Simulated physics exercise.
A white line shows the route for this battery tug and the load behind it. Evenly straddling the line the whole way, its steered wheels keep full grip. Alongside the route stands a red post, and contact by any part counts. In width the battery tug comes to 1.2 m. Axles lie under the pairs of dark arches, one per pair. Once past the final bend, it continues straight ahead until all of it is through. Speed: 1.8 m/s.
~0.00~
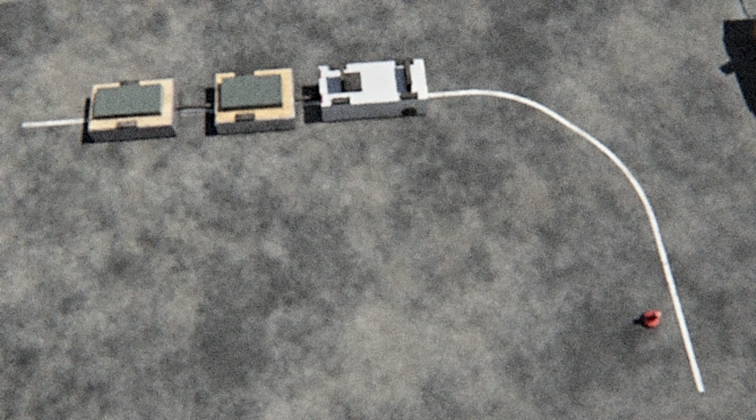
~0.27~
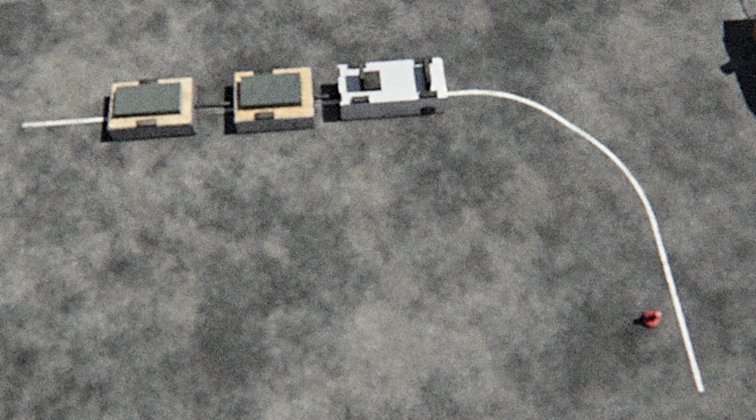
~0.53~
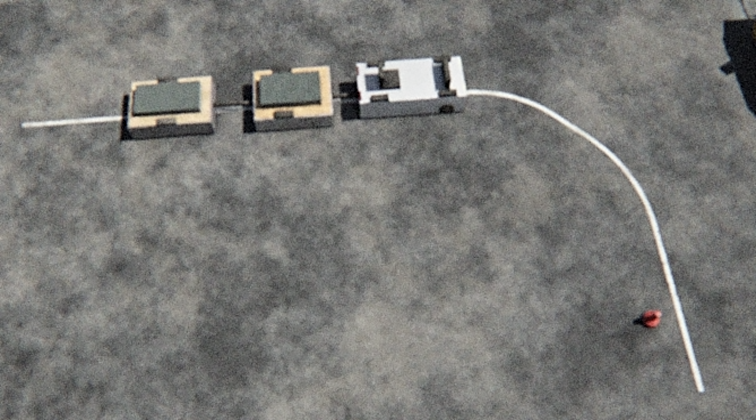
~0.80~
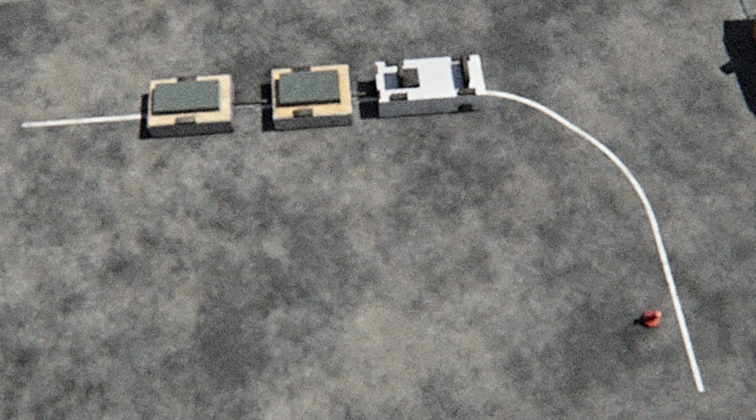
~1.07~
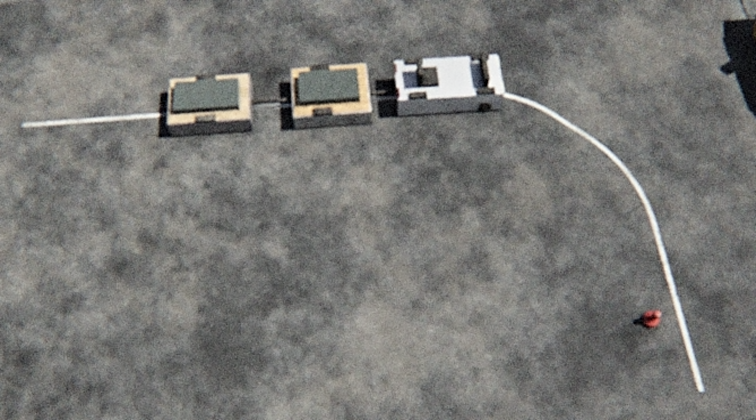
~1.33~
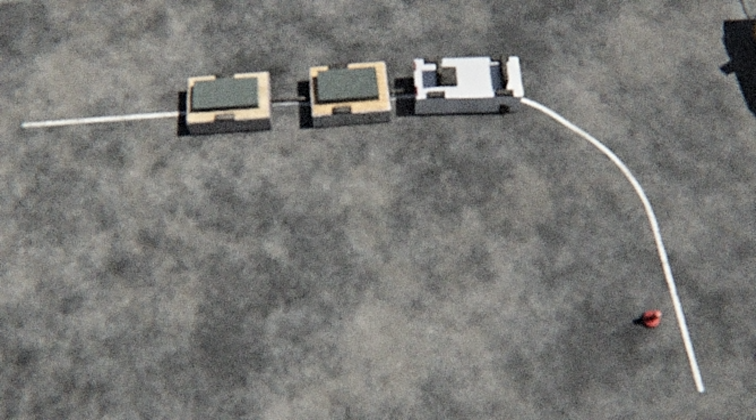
A white tug pulling two tan trailers with dark grey-green tops sits on a white line across mottled grey ground, seen from high above. The line runs from the left, then curves down at the right past a small red post, with a dark shape at the upper right edge. The tug and trailers roll slowly and steadily rightward along the line, the tug reaching the start of the bend, while the camera stays still.
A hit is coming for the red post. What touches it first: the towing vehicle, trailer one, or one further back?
The marker gets hit first by the driving unit.
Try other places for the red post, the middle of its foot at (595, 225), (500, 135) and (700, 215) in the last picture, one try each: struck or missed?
Place one: Contact; place two: Contact; place three: No contact.
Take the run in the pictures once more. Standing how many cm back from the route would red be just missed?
Estimate - red: Some 45.
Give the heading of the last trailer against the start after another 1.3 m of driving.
Angle of last trailer relative to start: About 0°.
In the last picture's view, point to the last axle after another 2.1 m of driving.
Near (303, 90).
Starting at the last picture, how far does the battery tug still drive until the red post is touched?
After roughly 7.0 metres.
Then, 3.6 s in, the last axle is at (375, 85) of the last picture, on the line.
Then, 5.4 s in, the last axle is at (489, 99) of the last picture, 60 cm off the line; the battery tug has hit red.
Then, 8.1 s in, the last axle is at (626, 210) of the last picture, 80 cm off the line.
Then, 10.3 s in, the last axle is at (702, 376) of the last picture, 15 cm off the line; 1 of 1 struck in all.
